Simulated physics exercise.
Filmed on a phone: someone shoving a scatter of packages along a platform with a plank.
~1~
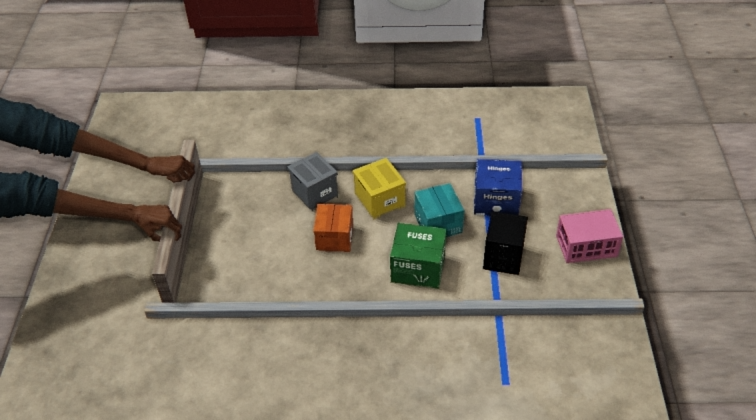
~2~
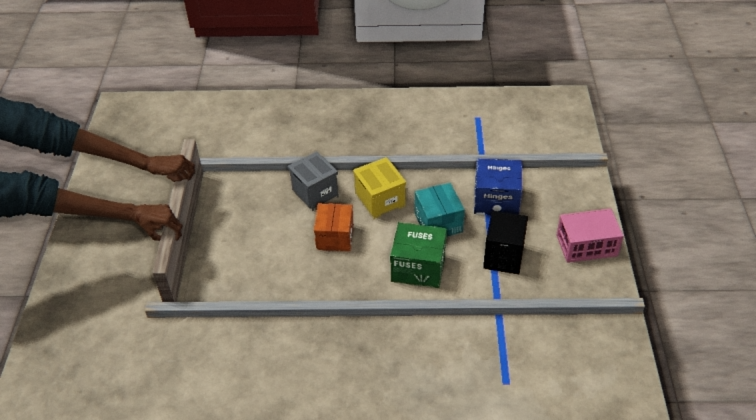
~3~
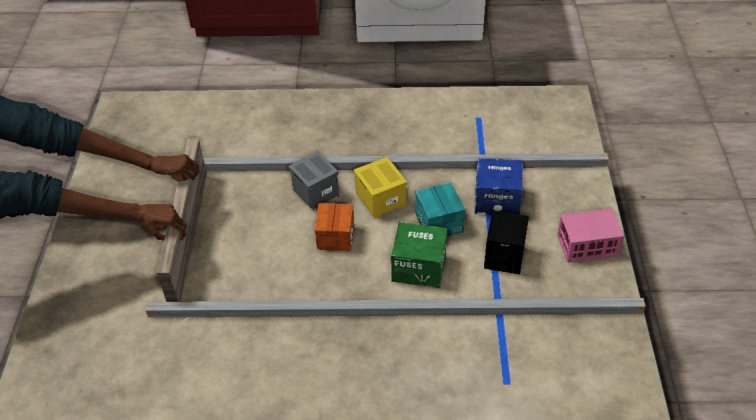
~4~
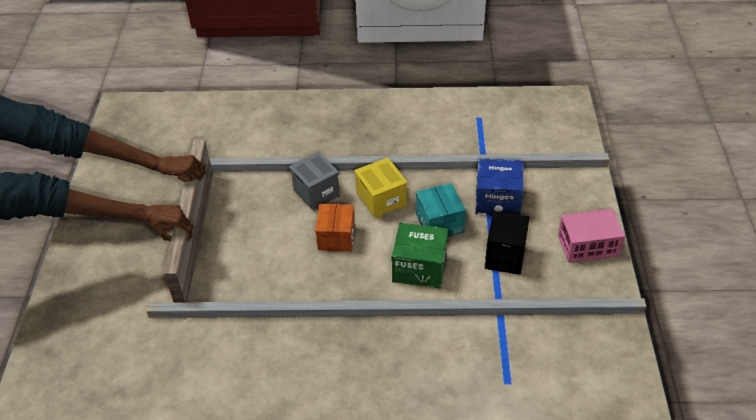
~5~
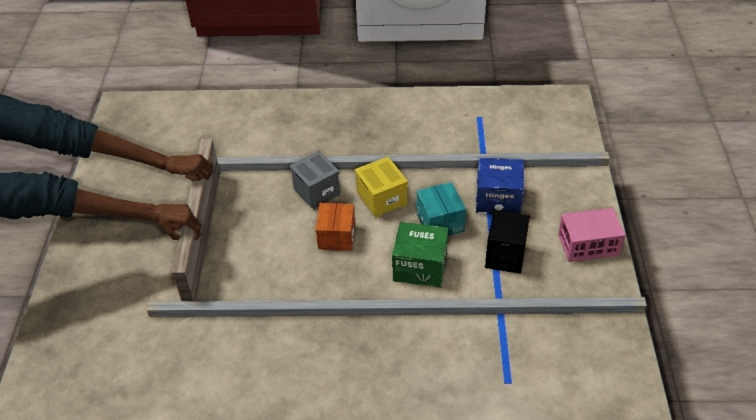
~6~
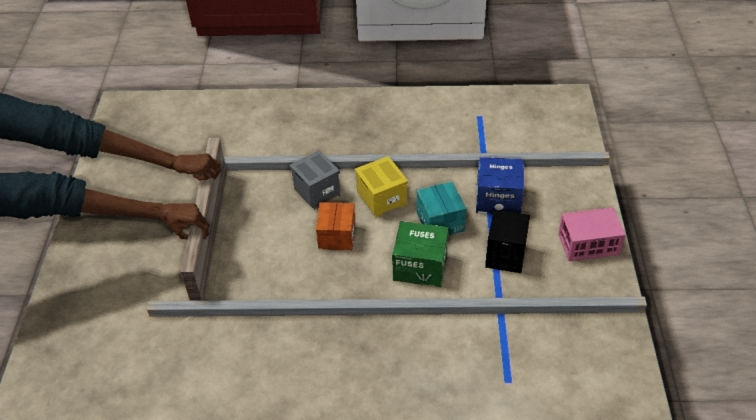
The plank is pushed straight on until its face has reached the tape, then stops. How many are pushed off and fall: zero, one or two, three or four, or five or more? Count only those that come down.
As it turns out, the number that fall off is zero.
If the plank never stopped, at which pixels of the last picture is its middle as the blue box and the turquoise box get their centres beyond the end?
Near (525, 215) and (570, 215).
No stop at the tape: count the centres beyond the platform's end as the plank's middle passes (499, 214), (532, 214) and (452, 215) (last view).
Place by place, 0, 2 and 0.
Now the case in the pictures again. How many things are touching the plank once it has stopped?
The number is 3.
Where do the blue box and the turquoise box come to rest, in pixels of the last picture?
The blue box at (586, 184), the turquoise box at (547, 215).
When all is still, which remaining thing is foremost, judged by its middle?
Foremost is the pink crate.
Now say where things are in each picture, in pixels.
In the first frame, pink crate (589, 236); black crate (505, 243); blue box (498, 188); plank (180, 219); tape (490, 233).
In the second frame, black crate (506, 243); plank (180, 219).
In the third frame, blue box (499, 187); green box (419, 255).
In the fourth frame, pink crate (591, 236); turquoise box (440, 212).
In the fifth frame, black crate (507, 242); grey tote (316, 181).
In the sixth frame, pink crate (591, 234); black crate (507, 242); blue box (500, 186); plank (206, 217); tape (492, 231).
Soon after, none off yet; pink crate at rest near (591, 234); black crate at rest near (507, 242); blue box at rest near (500, 186).
In the end, the number that fall off is zero.
